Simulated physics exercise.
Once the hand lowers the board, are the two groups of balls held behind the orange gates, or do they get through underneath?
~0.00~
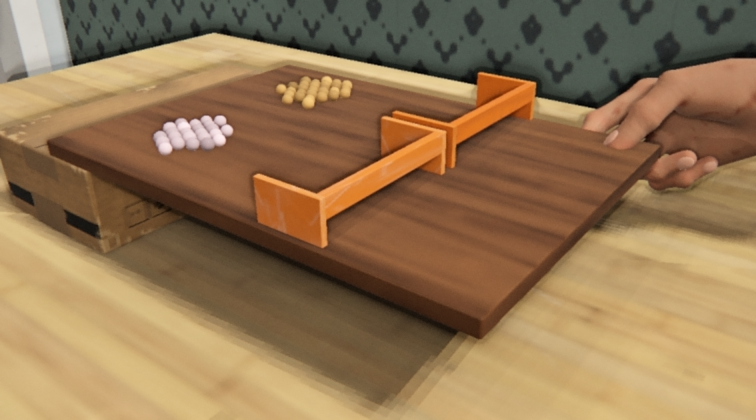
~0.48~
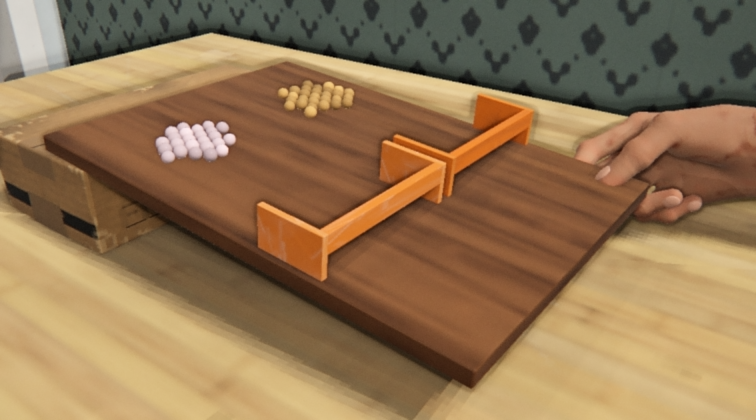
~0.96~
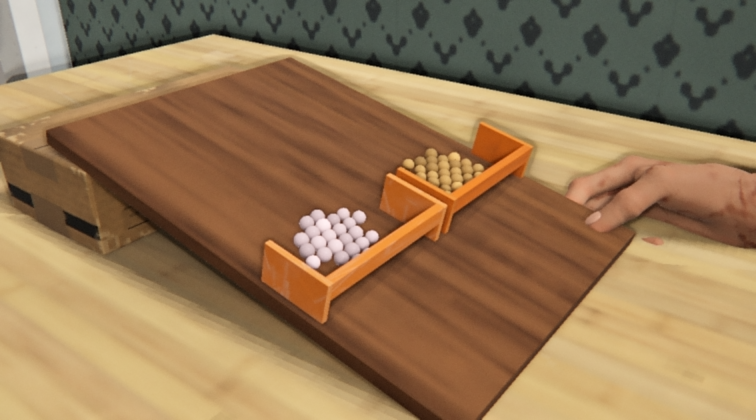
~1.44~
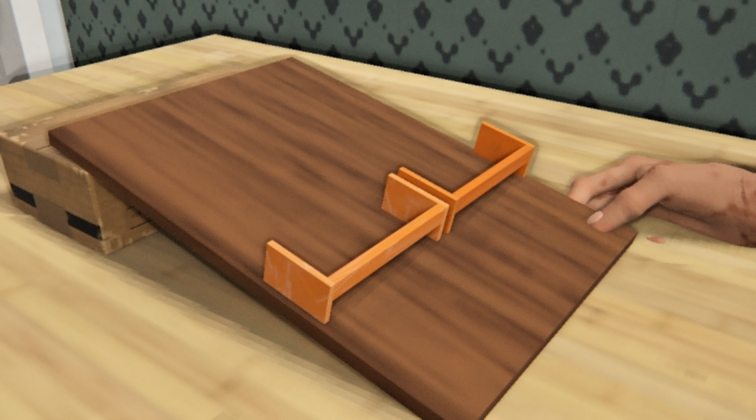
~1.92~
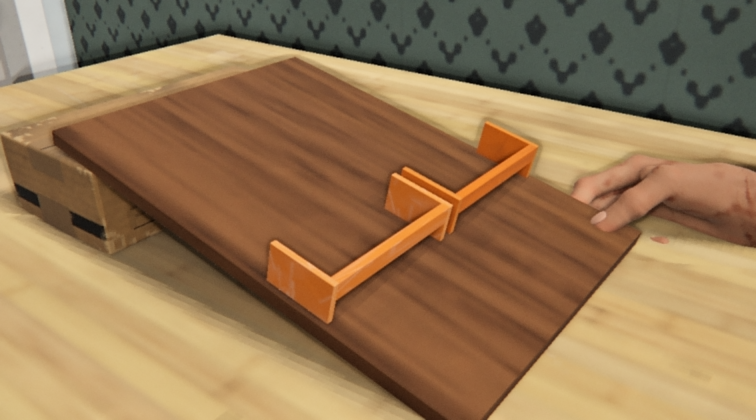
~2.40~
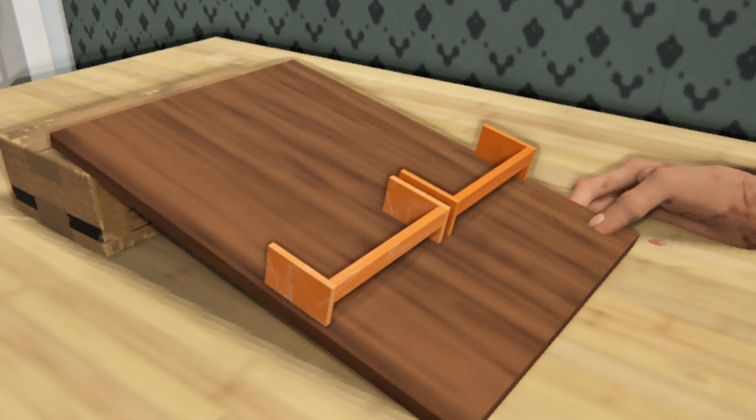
Both the pink group in front and the tan group behind get through under their gates. Neither is left resting against the orange bars at the end.
